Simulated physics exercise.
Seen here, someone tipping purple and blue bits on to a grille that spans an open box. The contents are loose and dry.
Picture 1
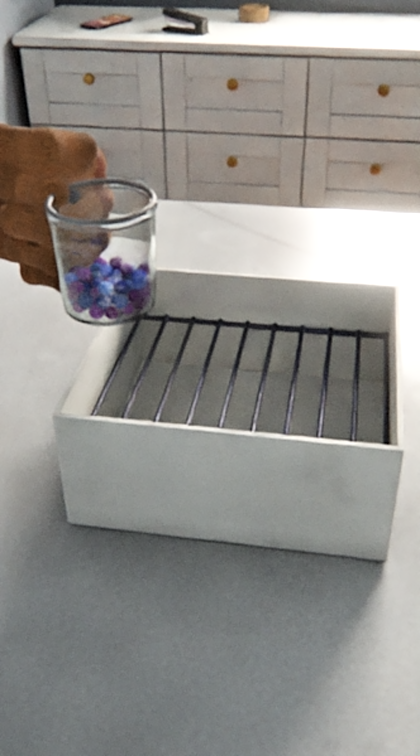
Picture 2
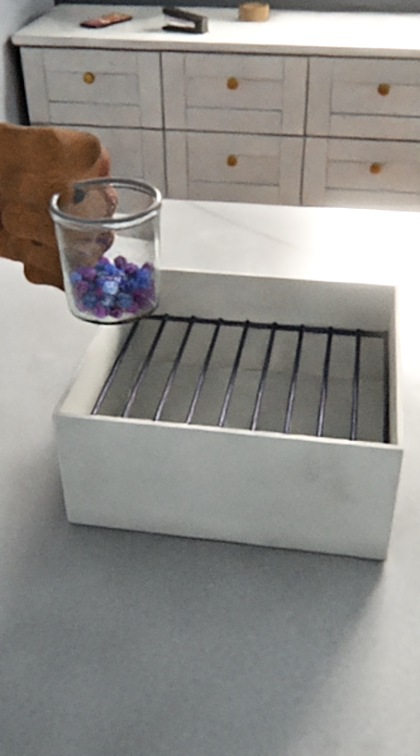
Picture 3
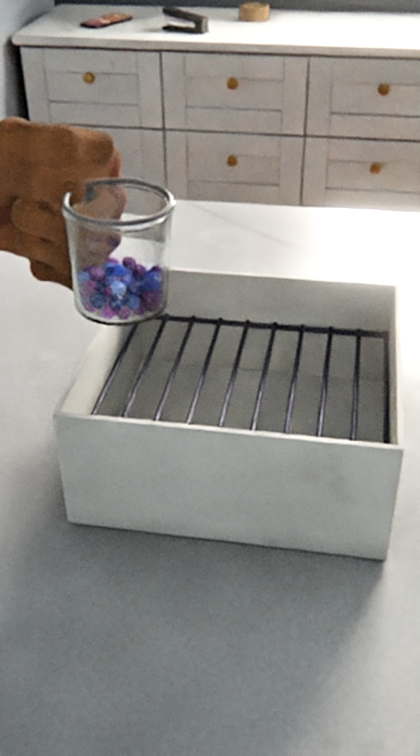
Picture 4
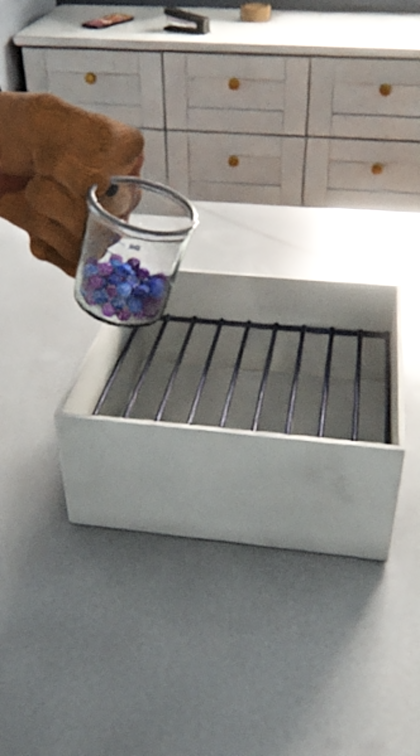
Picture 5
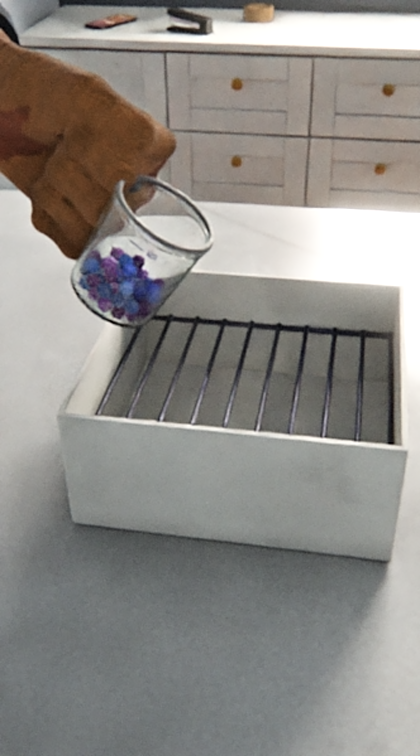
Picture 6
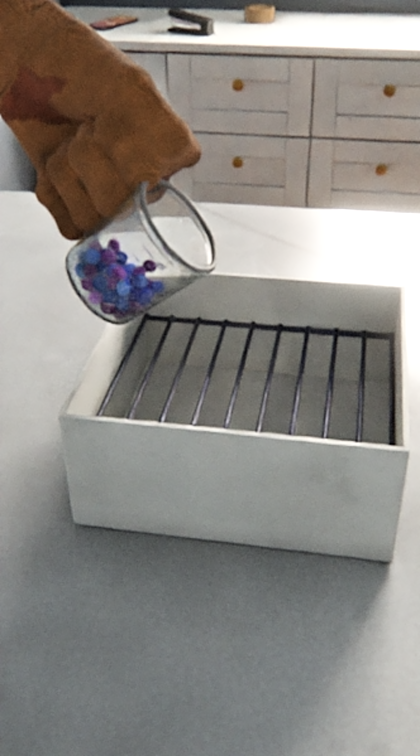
Hand holding a clear cup of purple and blue bits, shifting slightly right and tilting it rightward above a box with a wire grille.
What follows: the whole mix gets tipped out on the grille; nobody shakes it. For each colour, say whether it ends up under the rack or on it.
Purple pieces - under the rack; blue pieces - under the rack.
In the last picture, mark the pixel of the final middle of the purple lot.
Around (338, 452).
Then, 0.25 s on from there, purple ones, the whole lot in the cup; blue ones, the whole lot in the cup.
Then, 0.51 s on from there, purple ones, the bulk in the cup, a little on or over the wires; blue ones, all but a few in the cup, a little on or over the wires.
Then, 0.82 s on from there, purple ones, near a third on or over the wires, near two thirds under the rack; blue ones, near a quarter on or over the wires, the bulk under the rack.
In the end, purple ones, the whole lot under the rack; blue ones, the whole lot under the rack.
